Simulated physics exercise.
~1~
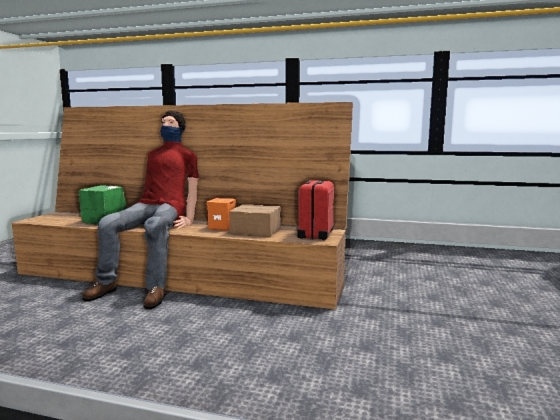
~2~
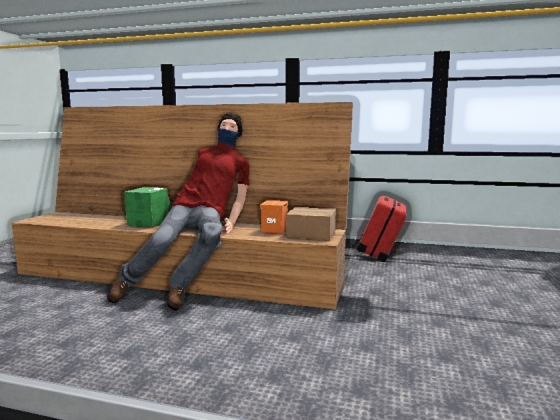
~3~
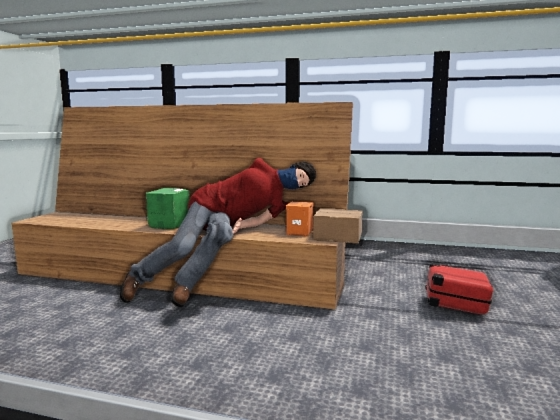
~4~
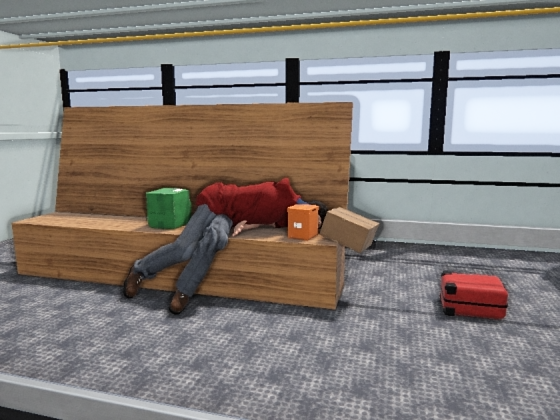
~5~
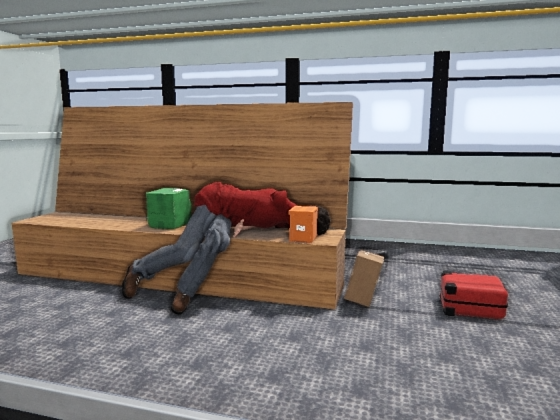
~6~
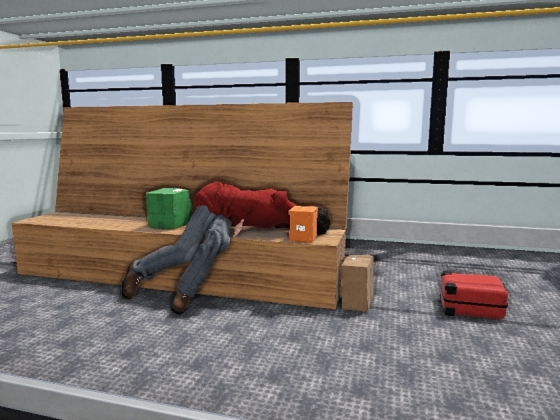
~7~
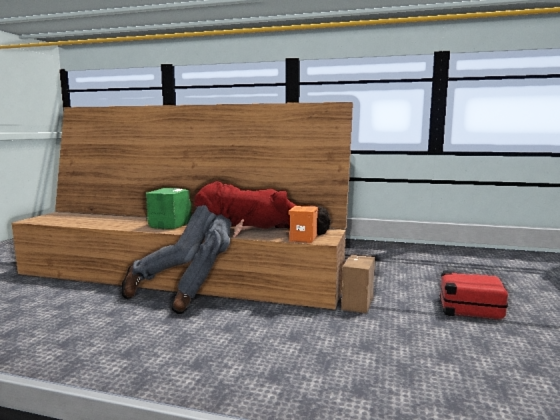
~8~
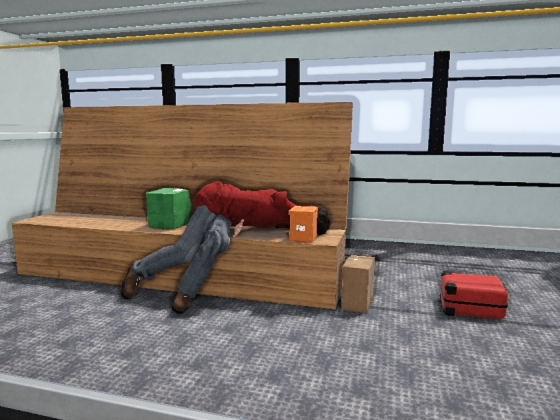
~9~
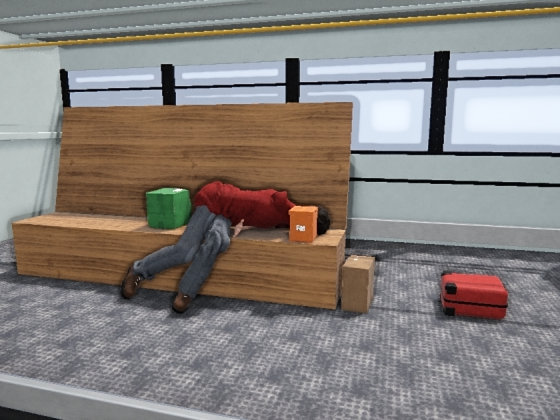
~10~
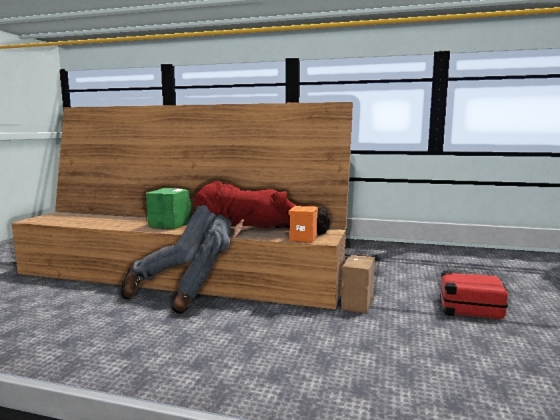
A passenger in a red shirt and grey trousers sits slumped on a long wooden bench in a tram, seen from a still camera facing the seat, with a green box-like bag to the left and an orange tub, brown carton and red case to the right. Everything slides right, and the red case tips off the bench end onto the floor, landing on its side. The passenger topples right, head dropping behind the orange tub. The carton then tips over the end and settles on end beside the bench. The passenger lies slumped, with the green bag and upright tub still on the seat.
